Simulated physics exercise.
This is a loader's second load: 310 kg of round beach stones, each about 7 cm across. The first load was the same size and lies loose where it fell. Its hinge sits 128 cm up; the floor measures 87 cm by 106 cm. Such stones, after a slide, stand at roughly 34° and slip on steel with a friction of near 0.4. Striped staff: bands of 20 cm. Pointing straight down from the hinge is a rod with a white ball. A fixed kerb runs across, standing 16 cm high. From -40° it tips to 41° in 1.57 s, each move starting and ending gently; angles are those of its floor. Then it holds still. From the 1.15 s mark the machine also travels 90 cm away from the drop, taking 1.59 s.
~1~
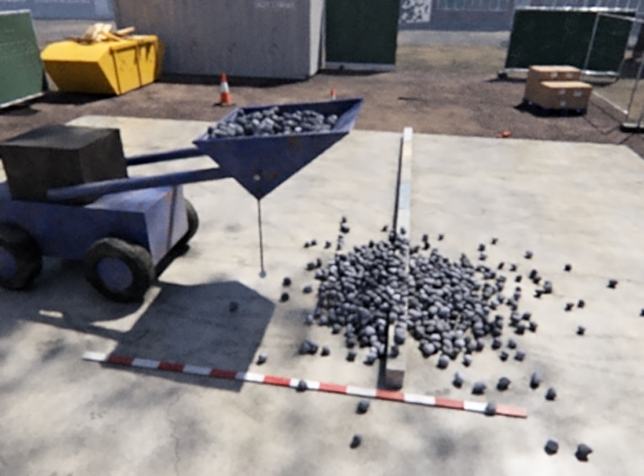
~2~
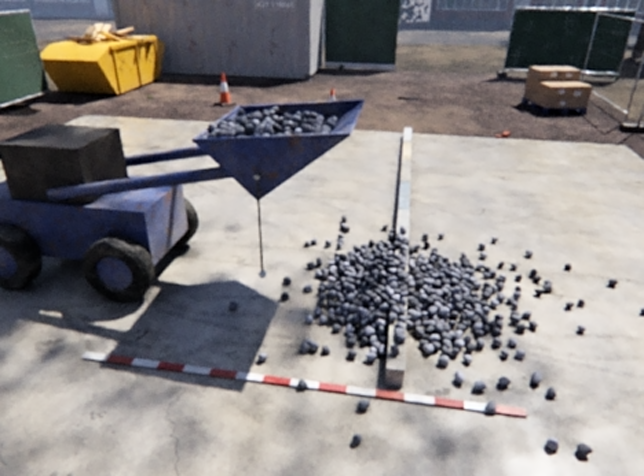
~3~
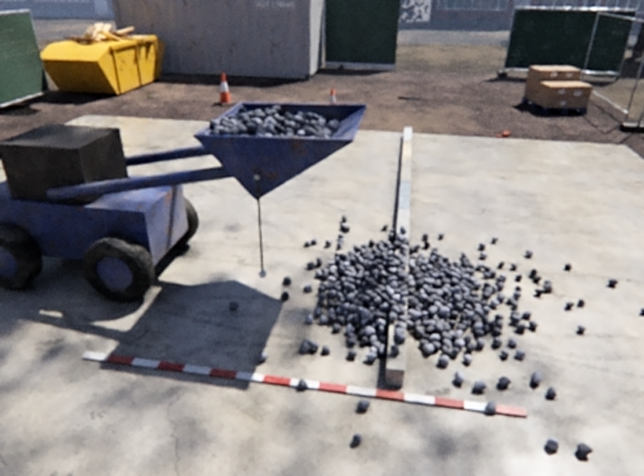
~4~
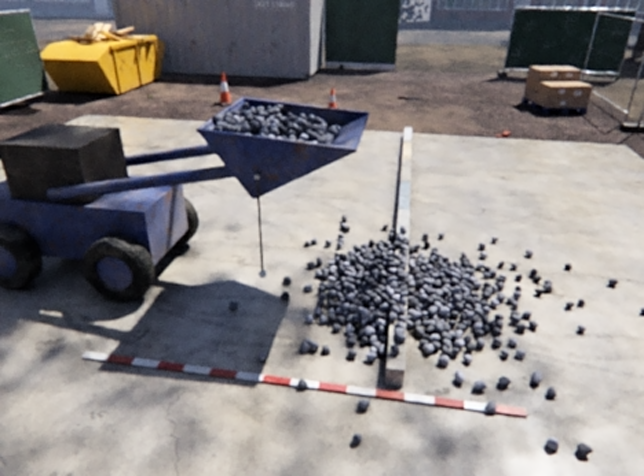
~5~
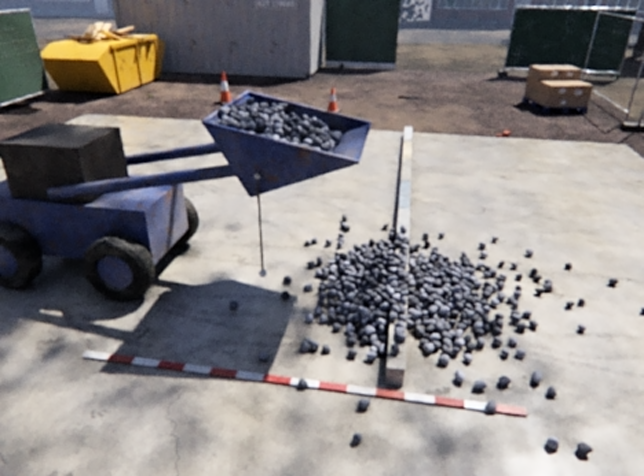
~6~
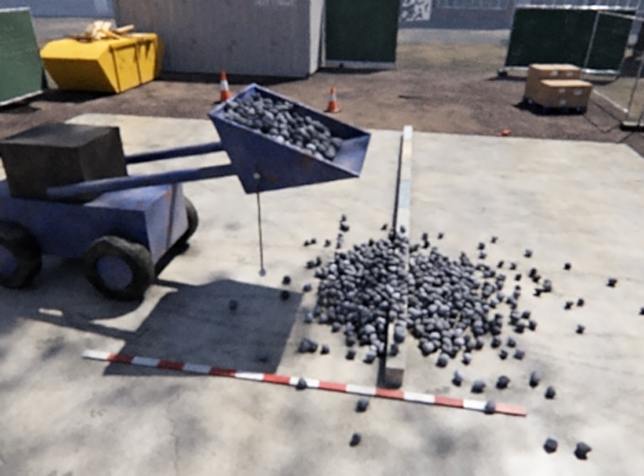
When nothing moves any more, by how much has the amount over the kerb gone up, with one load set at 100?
It has gone up by about 5 per cent of a load.
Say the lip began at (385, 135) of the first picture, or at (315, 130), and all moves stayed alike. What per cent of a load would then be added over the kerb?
Near 35 in a hundred first, near 0 in a hundred second.
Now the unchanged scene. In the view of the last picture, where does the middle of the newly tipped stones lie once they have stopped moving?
The middle ends up near (346, 278).
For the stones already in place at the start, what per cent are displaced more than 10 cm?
Roughly 15 percent.
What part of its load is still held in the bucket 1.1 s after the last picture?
Roughly 15 per cent remains inside.
Then, 0.6 s after the last picture the floor is at 29°; in per cent of one load, 98 in the bucket, 60 on this side of the kerb, 42 over the kerb; the foremost stones are at (581, 293).
Then, 1.1 s after the last picture the floor is at 41°; in per cent of one load, 15 in the bucket, 143 on this side of the kerb, 42 over the kerb; the foremost stones are at (581, 293).
Then, 2.6 s after the last picture the floor is at 41°; in per cent of one load, 0 in the bucket, 153 on this side of the kerb, 48 over the kerb; the foremost stones are at (581, 293).
Then, 5.1 s after the last picture the floor is at 41°; in per cent of one load, 0 in the bucket, 153 on this side of the kerb, 48 over the kerb; the foremost stones are at (581, 293). Net gain over the kerb, 5.
